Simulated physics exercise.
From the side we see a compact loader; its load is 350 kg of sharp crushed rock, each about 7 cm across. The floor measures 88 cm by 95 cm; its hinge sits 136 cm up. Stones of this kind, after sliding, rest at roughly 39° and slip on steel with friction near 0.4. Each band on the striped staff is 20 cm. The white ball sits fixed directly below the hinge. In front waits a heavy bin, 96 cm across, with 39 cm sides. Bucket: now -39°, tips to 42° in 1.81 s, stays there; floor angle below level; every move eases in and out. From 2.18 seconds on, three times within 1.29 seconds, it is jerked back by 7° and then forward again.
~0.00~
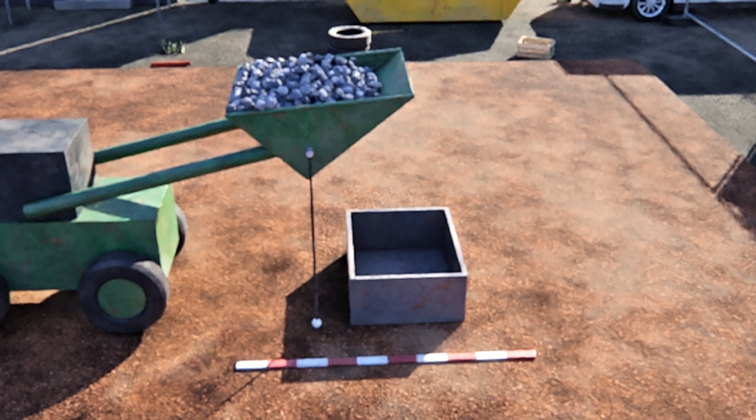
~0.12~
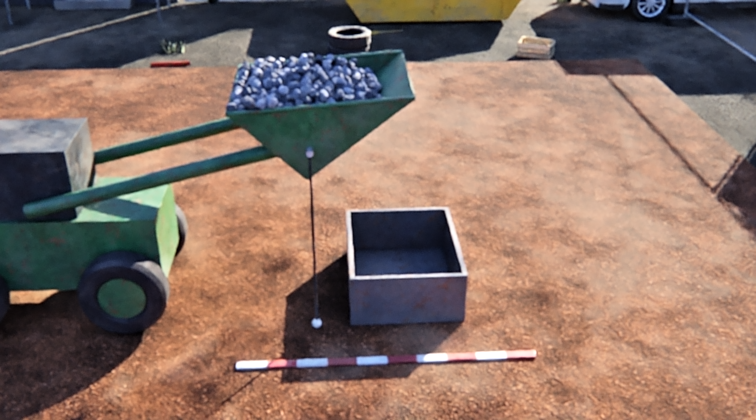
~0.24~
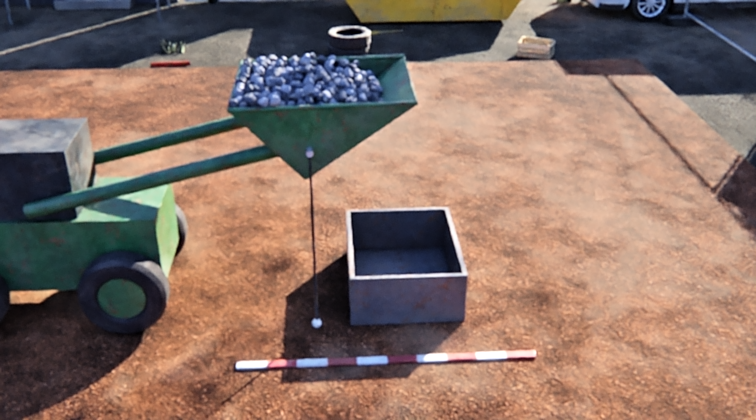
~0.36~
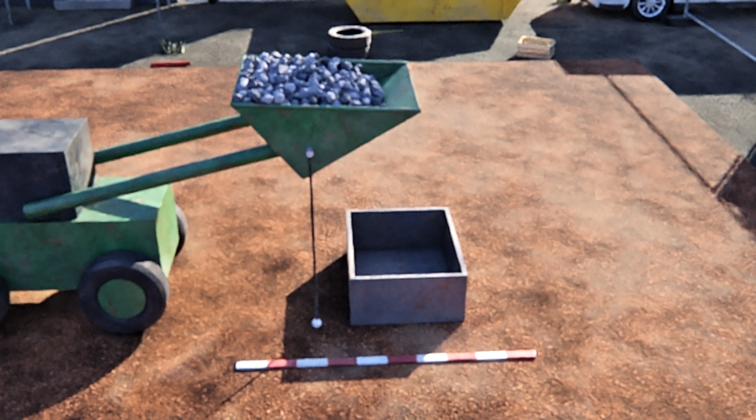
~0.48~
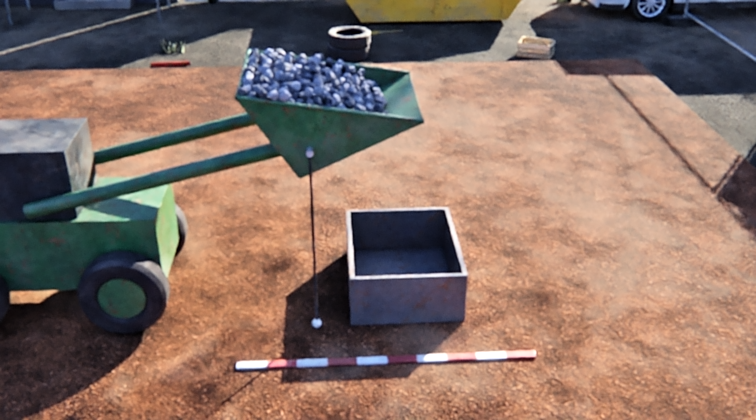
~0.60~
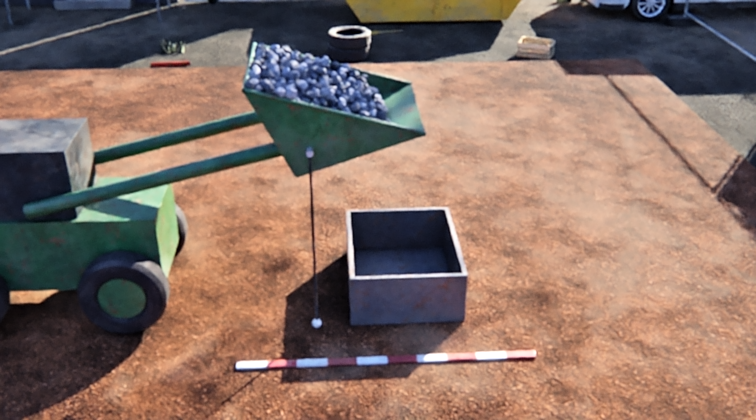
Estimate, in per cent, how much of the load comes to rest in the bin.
85 %.
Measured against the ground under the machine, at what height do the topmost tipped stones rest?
Roughly 50 cm above the ground.
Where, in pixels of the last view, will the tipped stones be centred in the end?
Around (420, 265).
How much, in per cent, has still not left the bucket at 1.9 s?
About 35 per cent.
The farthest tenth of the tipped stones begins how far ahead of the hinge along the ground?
Some 100 cm out from the hinge.
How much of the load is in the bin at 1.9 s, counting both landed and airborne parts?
Close to 60 per cent has got there by then.
After 1.4 s the floor is at 29°; 98 % in the bucket, 2 % in the bin, 1 % beside or beyond the bin; the foremost stones are at (405, 183).
After 1.9 s the floor is at 42°; 33 % in the bucket, 61 % in the bin, 5 % beside or beyond the bin; the foremost stones are at (450, 275).
After 3.9 s the floor is at 42°; 0 % in the bucket, 87 % in the bin, 13 % beside or beyond the bin; the foremost stones are at (537, 288).
After 6.4 s the floor is at 42°; 0 % in the bucket, 87 % in the bin, 13 % beside or beyond the bin; the foremost stones are at (537, 288).
